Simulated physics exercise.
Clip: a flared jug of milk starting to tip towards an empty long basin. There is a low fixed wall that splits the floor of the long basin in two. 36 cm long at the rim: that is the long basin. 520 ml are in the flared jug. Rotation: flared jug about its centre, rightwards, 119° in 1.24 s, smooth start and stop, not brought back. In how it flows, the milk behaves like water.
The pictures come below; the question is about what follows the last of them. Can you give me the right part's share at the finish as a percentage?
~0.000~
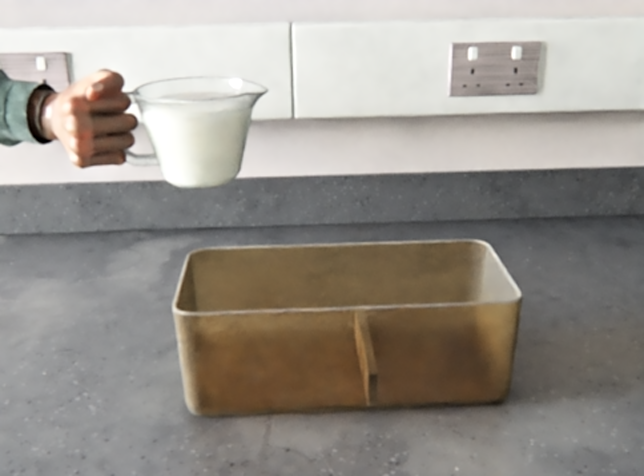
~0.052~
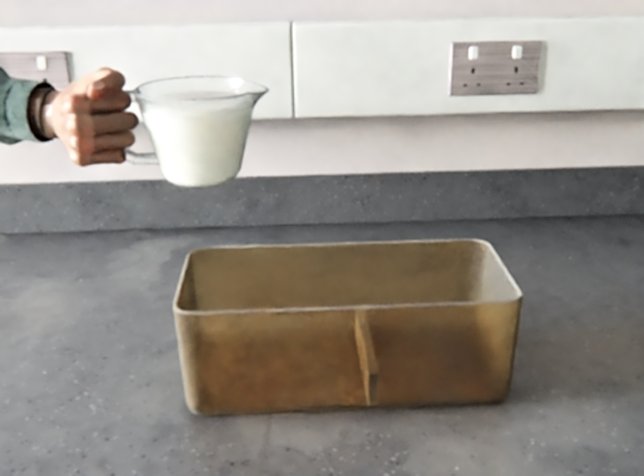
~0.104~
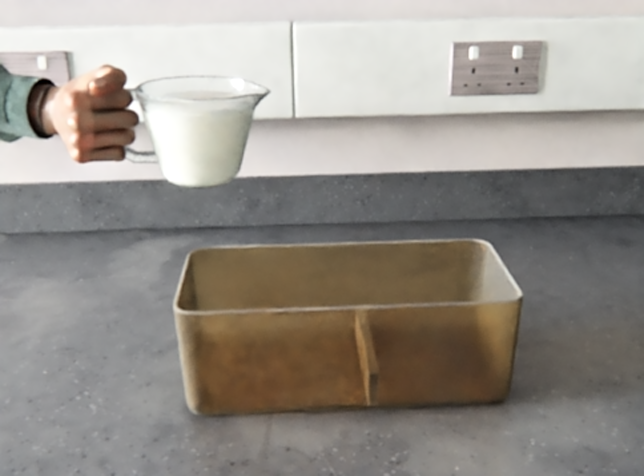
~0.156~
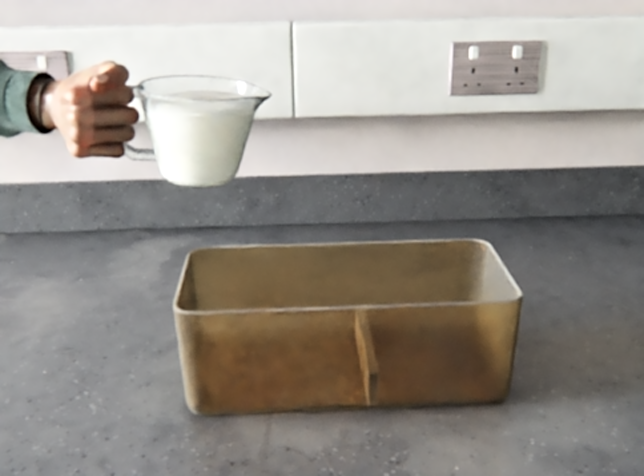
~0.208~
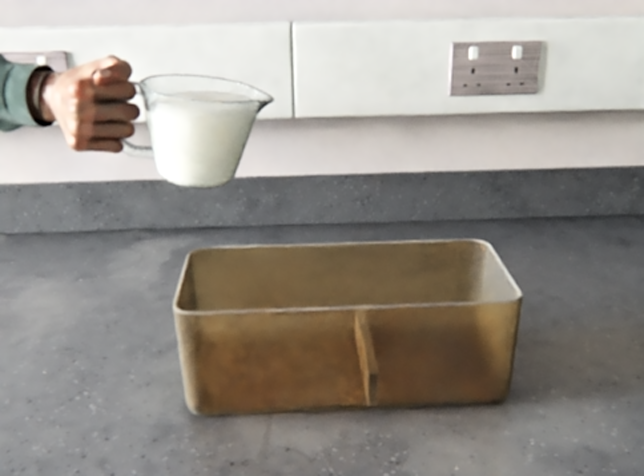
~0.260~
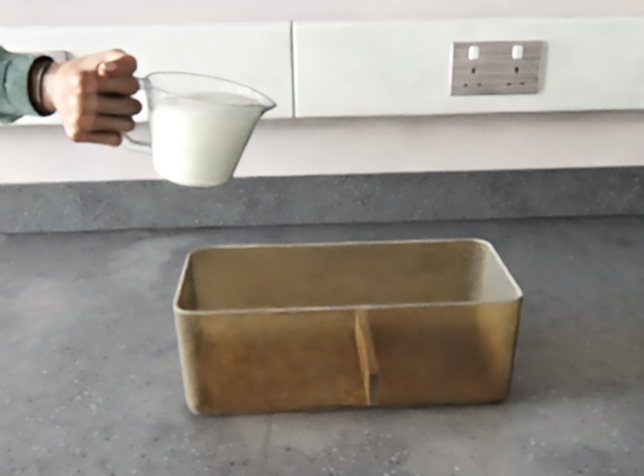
Sure, about 7 percent.
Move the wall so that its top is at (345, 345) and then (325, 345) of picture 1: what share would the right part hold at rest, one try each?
Respectively 40 and 70 %.
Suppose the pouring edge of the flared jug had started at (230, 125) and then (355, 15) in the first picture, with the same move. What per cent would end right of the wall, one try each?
About 5 %, then about 85 %.
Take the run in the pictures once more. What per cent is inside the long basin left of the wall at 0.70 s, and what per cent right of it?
Near 16 on the left, 0 on the right.
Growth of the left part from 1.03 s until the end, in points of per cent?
Close to 5% of the whole.
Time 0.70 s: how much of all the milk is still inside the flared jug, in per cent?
Close to 52 percent of the liquid remains at that time.
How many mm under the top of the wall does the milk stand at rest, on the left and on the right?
Left roughly 26 mm; right roughly 40 mm.
Then, 0.70 s in, the tilt is 72° and 53 per cent is still to pour, 17 is left of the wall and 0 right of it.
Then, 1.03 s in, the tilt is 111° and 2 per cent is still to pour, 86 is left of the wall and 4 right of it.
Then, 1.37 s in, the tilt is 119° and 0 per cent is still to pour, 91 is left of the wall and 7 right of it.
Then, 1.74 s in, the tilt is 119° and 0 per cent is still to pour, 91 is left of the wall and 7 right of it.
Finally, 91 per cent lies left of the wall, 7 right of it and 2 outside.
